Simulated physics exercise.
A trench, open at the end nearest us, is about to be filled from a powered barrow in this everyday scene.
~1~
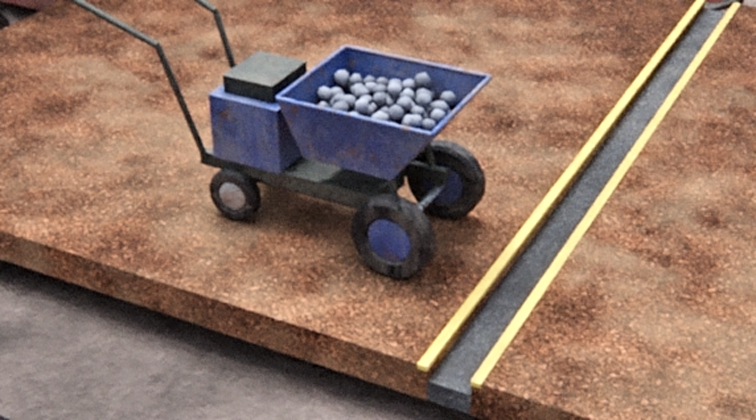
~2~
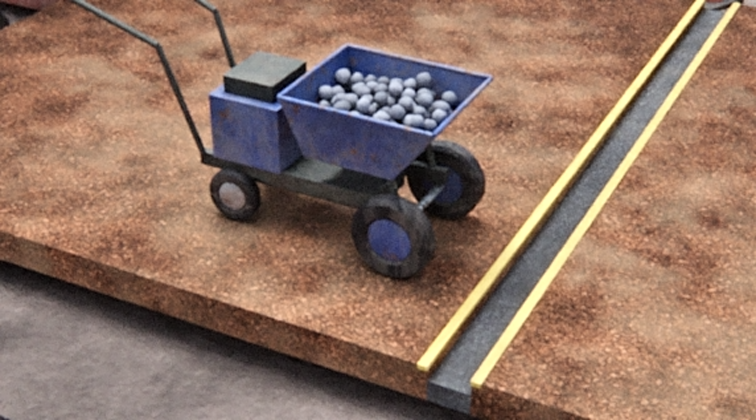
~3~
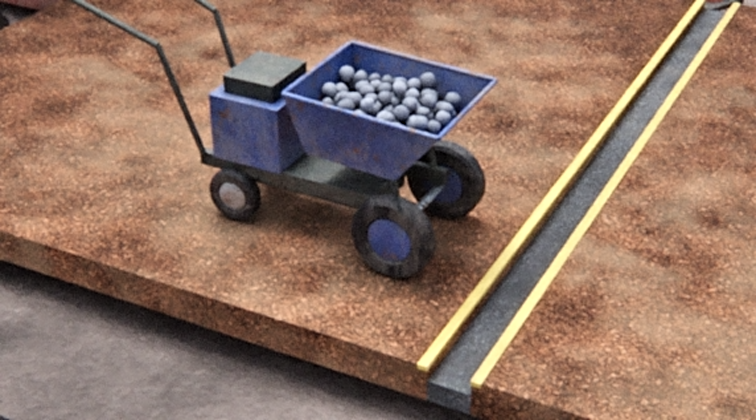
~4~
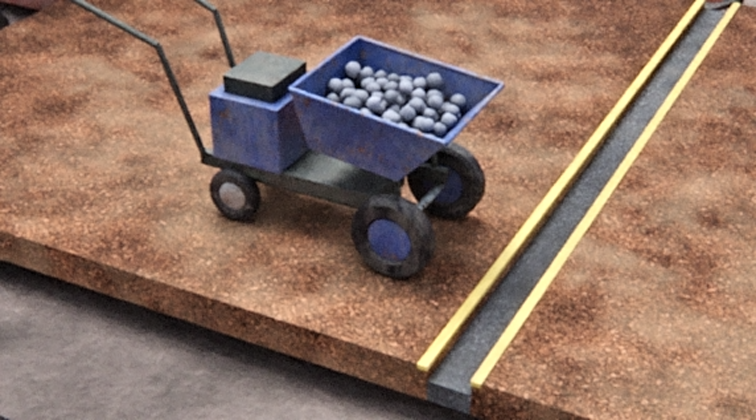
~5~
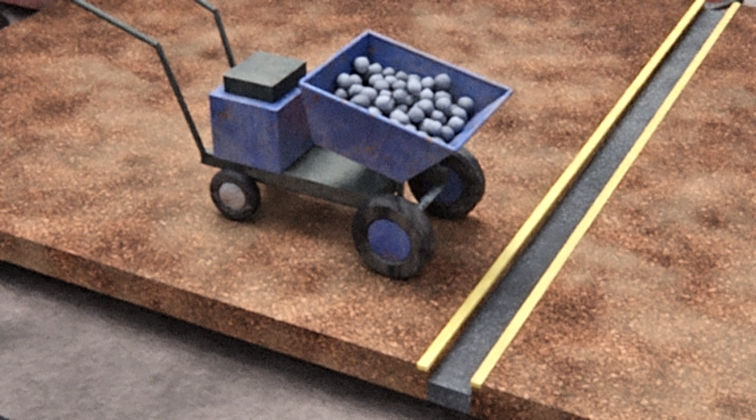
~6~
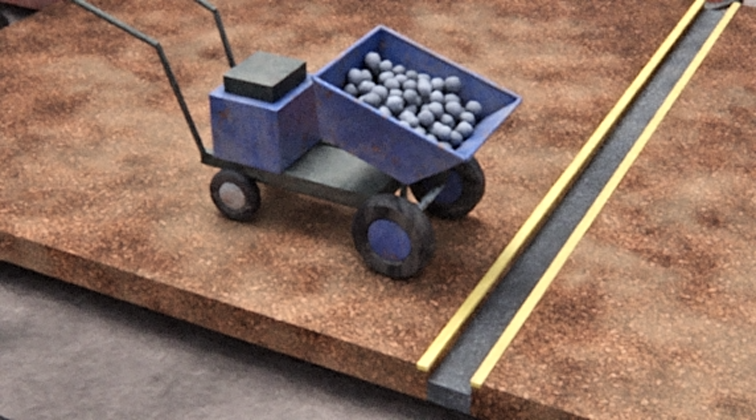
A blue skip full of round grey cobbles sat level on a small wheeled barrow, then slowly tilted forward to the right, while the barrow stayed still beside a narrow trench edged in yellow.
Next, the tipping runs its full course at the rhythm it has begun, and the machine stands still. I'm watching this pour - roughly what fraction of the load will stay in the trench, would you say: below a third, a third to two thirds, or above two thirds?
The amount that reaches the trench will stay below a third.
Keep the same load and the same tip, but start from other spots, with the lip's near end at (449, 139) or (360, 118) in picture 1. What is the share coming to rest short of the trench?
First try: Some 0 %; second try: 30 %.
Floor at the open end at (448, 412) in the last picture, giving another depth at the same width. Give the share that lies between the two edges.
The share comes out near 10 percent.
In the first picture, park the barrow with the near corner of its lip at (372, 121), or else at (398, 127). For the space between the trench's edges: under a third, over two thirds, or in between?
Try one, in the middle band; try two, between a third and two thirds.
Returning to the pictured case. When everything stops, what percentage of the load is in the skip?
That comes to about 20 per cent or so.
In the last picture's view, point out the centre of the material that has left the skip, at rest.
At about (576, 279).
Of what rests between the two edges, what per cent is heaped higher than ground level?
My guess is some 20 per cent.
Just after the last frame, skip tipped steeply; every one in the skip.
A moment on, skip tipped steeply; almost all in the skip; just a few beyond it.
Further on, skip tipped right over; roughly half in the skip; just a few in or heaped over the trench; roughly half beyond it.
When it is over, skip tipped right over; roughly a quarter in the skip; about a tenth in or heaped over the trench; roughly two thirds beyond it.
